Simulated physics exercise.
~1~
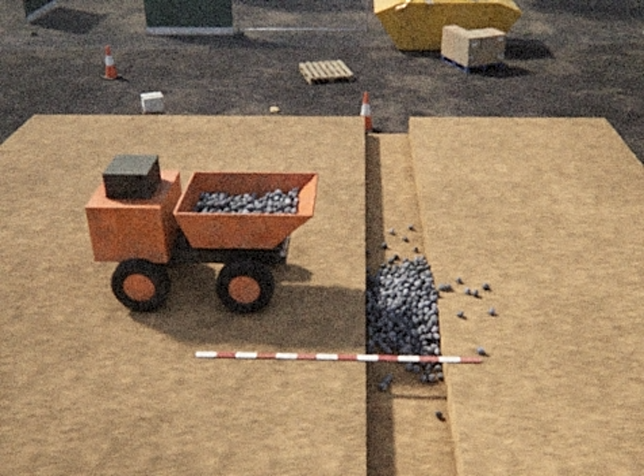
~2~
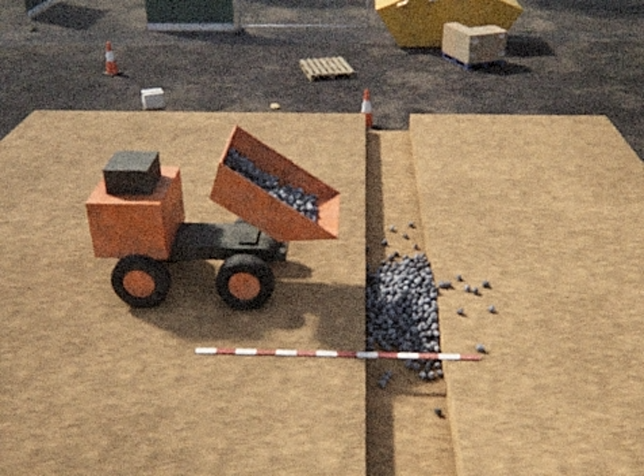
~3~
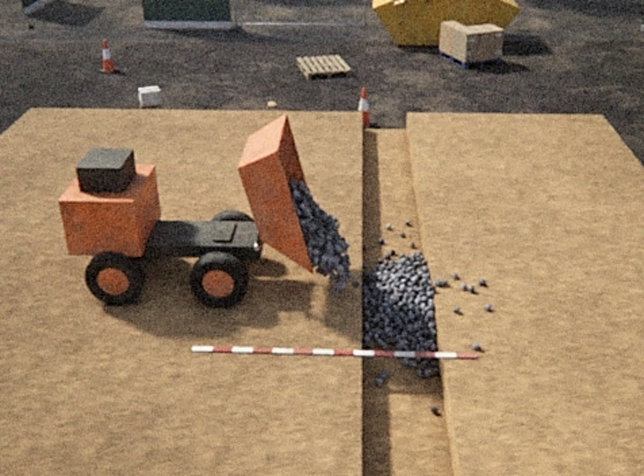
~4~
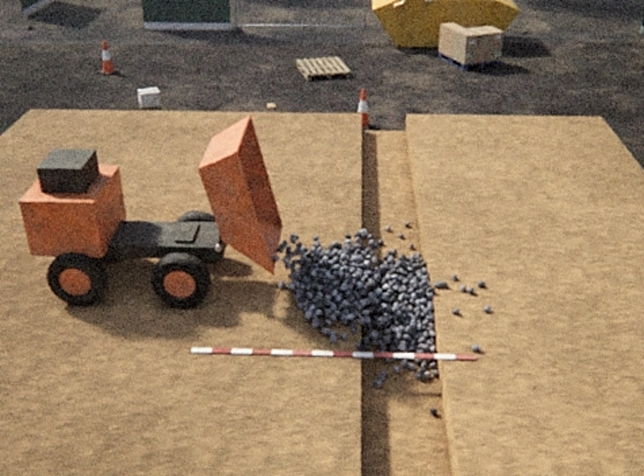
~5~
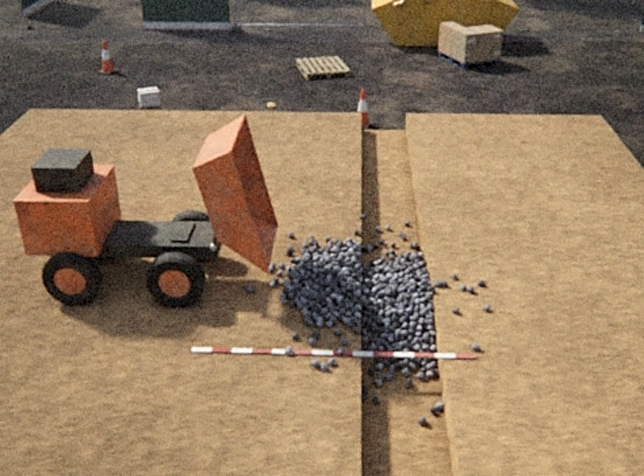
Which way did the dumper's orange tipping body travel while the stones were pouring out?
It travelled to the left, away from the trench, as the dumper drew back from the stones.
